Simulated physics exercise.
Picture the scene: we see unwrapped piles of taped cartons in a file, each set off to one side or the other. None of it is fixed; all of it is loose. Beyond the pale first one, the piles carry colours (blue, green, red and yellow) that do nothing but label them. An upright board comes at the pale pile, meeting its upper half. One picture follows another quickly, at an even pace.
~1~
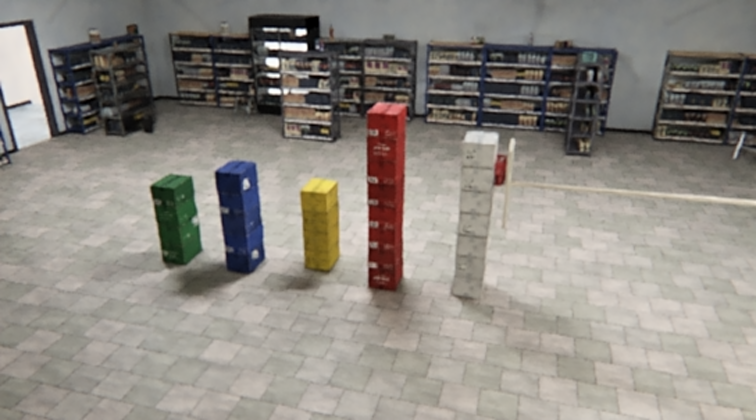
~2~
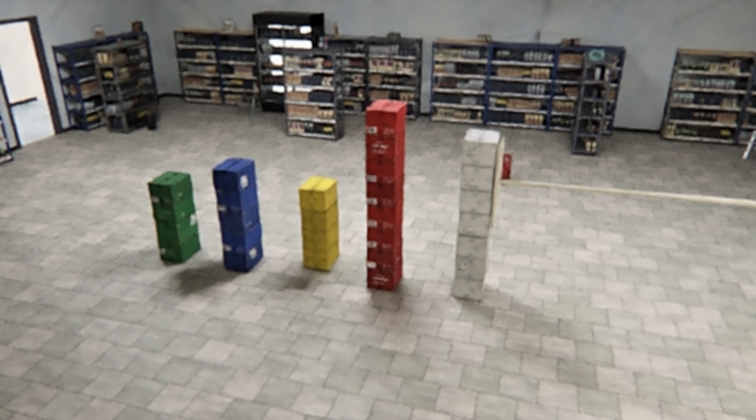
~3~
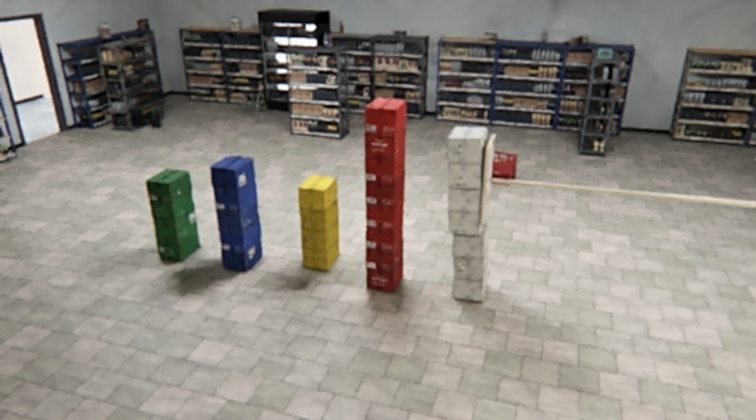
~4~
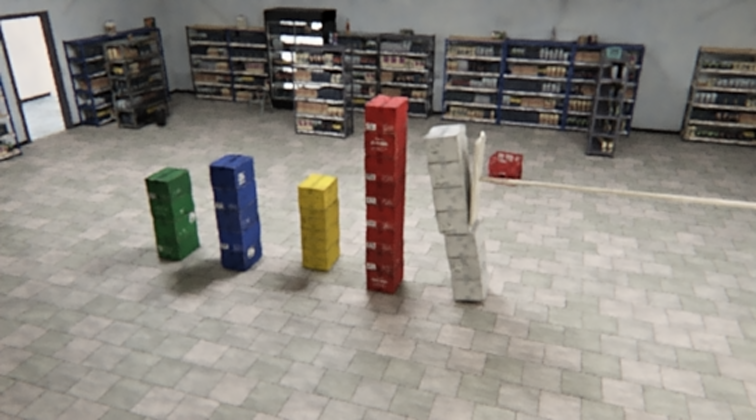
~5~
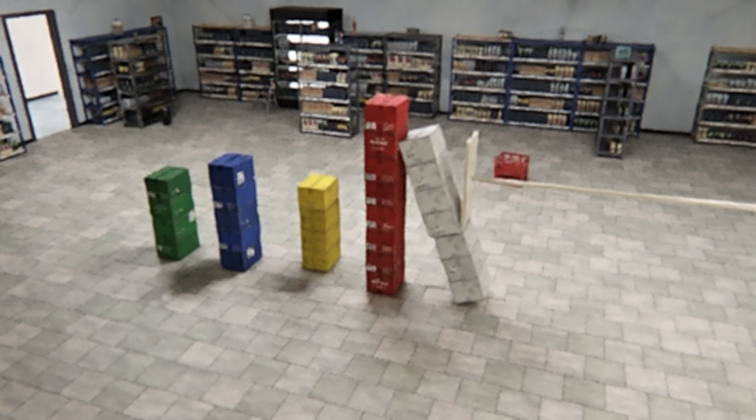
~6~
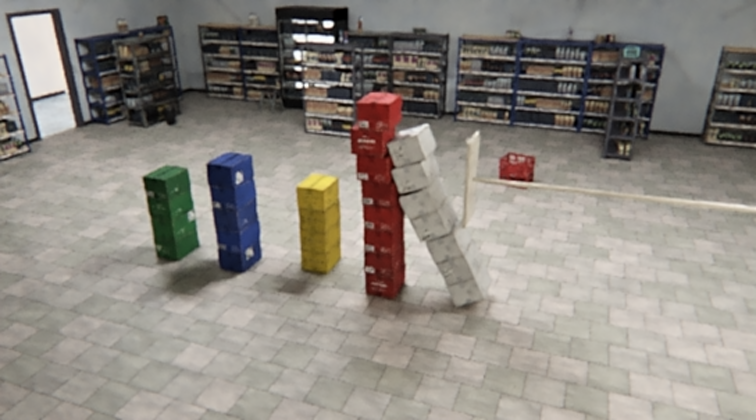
In a storeroom, an upright board pushes the white stack leftward until it leans against the red stack, shifting its upper cartons.
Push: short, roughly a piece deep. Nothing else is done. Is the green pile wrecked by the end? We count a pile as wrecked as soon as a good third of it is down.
Yes, it is wrecked.
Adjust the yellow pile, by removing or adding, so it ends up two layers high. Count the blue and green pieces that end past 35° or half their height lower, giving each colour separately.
That comes to blue 4, then green 3.
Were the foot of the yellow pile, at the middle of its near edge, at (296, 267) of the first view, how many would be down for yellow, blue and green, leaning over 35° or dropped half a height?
By colour: Yellow 3, blue 4, green 3.
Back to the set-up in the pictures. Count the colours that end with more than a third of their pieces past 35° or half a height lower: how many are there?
4.
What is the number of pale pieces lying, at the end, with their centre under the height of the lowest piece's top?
Count: 4.
Just after the last frame, 7 of the pale pile down; none of the 4 green cartons down (3 of 21 in all colours); top green carton unmoved; top red carton tilted well over, about its own height lower.
A moment on, 7 of the pale pile down; none of the 4 green cartons down (16 of 21 in all colours); top green carton tilted a little; top yellow carton on its side.
When it is over, 7 of the pale pile down; 4 of the 4 green cartons down (20 of 21 in all colours); top green carton upside down; top yellow carton upside down. In pixels of the last frame, middles, top green carton near (68, 218), top yellow carton near (211, 231).
